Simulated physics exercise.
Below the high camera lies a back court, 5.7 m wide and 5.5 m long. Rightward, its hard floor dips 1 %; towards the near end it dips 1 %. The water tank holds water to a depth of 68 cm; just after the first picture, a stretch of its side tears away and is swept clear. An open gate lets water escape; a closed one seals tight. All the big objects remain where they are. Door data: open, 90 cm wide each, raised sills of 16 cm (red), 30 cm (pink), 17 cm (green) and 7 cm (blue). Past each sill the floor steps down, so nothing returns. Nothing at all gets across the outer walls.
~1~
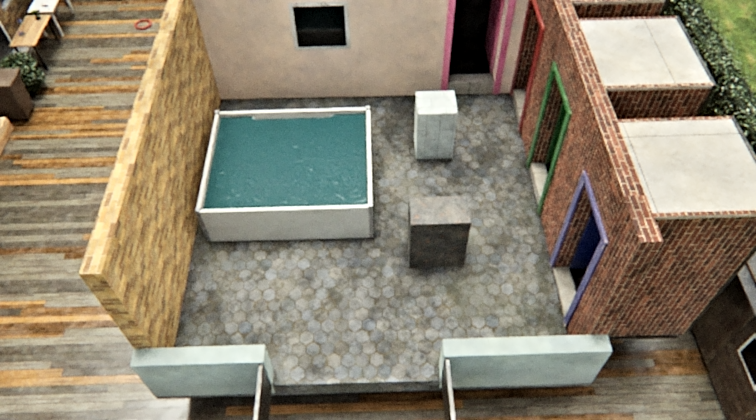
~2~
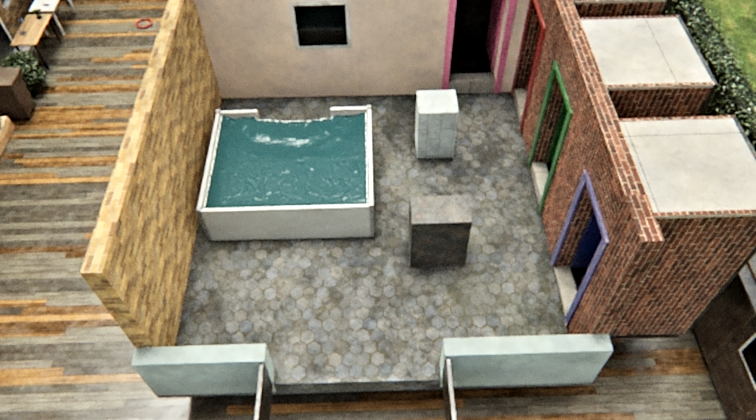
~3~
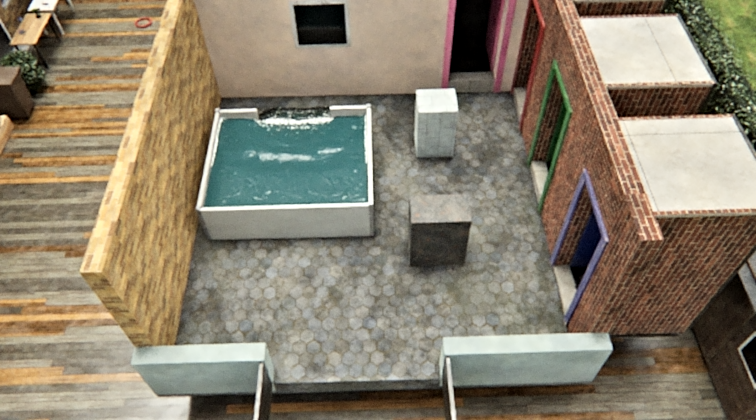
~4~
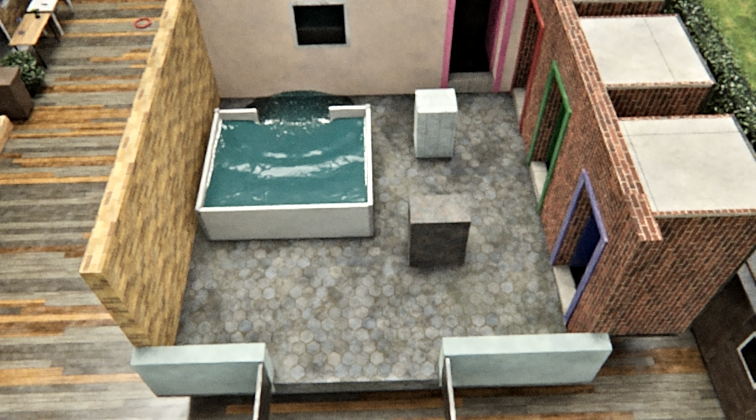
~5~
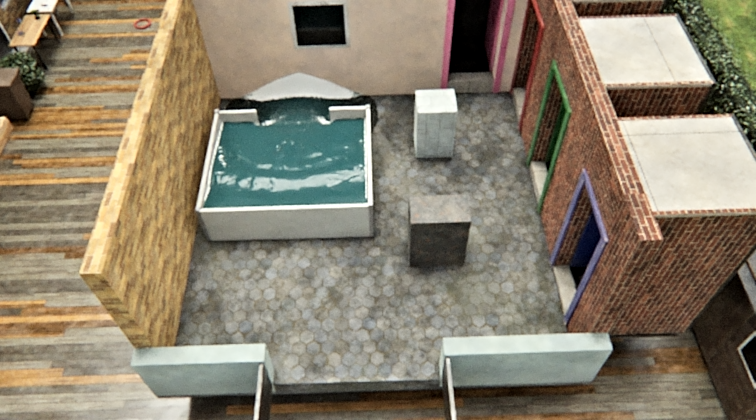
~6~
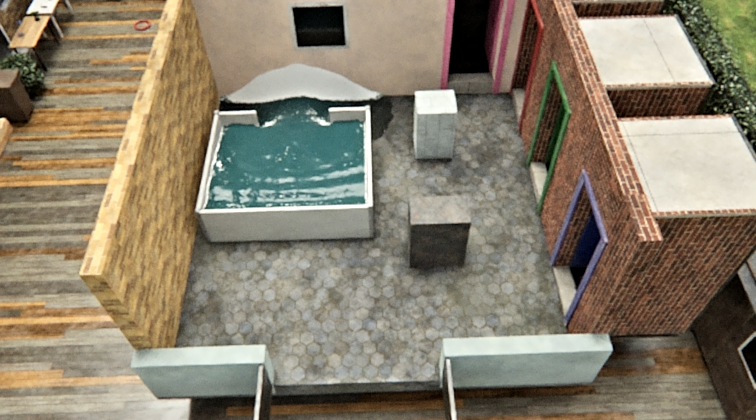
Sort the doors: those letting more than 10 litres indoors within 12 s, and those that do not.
The red door is among those letting more in; the pink door is among those that do not; the green door is among those that do not; the blue door is among those letting more in.
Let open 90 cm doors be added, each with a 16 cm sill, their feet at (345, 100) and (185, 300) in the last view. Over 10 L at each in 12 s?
The first door gets there and the second falls short.
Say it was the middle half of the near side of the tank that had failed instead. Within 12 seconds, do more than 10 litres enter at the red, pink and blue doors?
Note: Red short of the mark, pink short of the mark, blue short of the mark.
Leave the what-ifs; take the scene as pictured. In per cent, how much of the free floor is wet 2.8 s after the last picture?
Close to 60 in a hundred.
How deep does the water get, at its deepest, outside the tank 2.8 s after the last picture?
Roughly 36 cm.
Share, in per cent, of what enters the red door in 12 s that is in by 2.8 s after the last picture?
45 per cent, roughly.
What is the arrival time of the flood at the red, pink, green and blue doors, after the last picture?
Red: 1.0 s; pink: 0.6 s; green: 1.6 s; blue: 2.4 s.
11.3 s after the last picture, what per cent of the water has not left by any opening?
76 %.
Then, 0.7 s after the last picture water covers 20 % of the floor and is deepest (57 cm) near (230, 104); red door not reached, pink door 3 cm at the sill, 0 L in, green door not reached, blue door not reached.
Then, 1.5 s after the last picture water covers 30 % of the floor and is deepest (48 cm) near (230, 104); red door 31 cm at the sill, 15 L in, pink door 6 cm at the sill, 0 L in, green door not reached, blue door not reached.
Then, 2.8 s after the last picture water covers 60 % of the floor and is deepest (36 cm) near (516, 123); red door 31 cm at the sill, 118 L in, pink door 6 cm at the sill, 0 L in, green door 9 cm at the sill, 0 L in, blue door 3 cm at the sill, 0 L in.
Then, 6.3 s after the last picture water covers 90 % of the floor and is deepest (21 cm) near (221, 104); red door 19 cm at the sill, 249 L in, pink door 19 cm at the sill, 0 L in, green door 10 cm at the sill, 0 L in, blue door 9 cm at the sill, 4 L in.
Then, 11.3 s after the last picture water covers 95 % of the floor and is deepest (16 cm) near (571, 359); red door 13 cm at the sill, 261 L in, pink door 11 cm at the sill, 0 L in, green door 8 cm at the sill, 0 L in, blue door 15 cm at the sill, 153 L in.
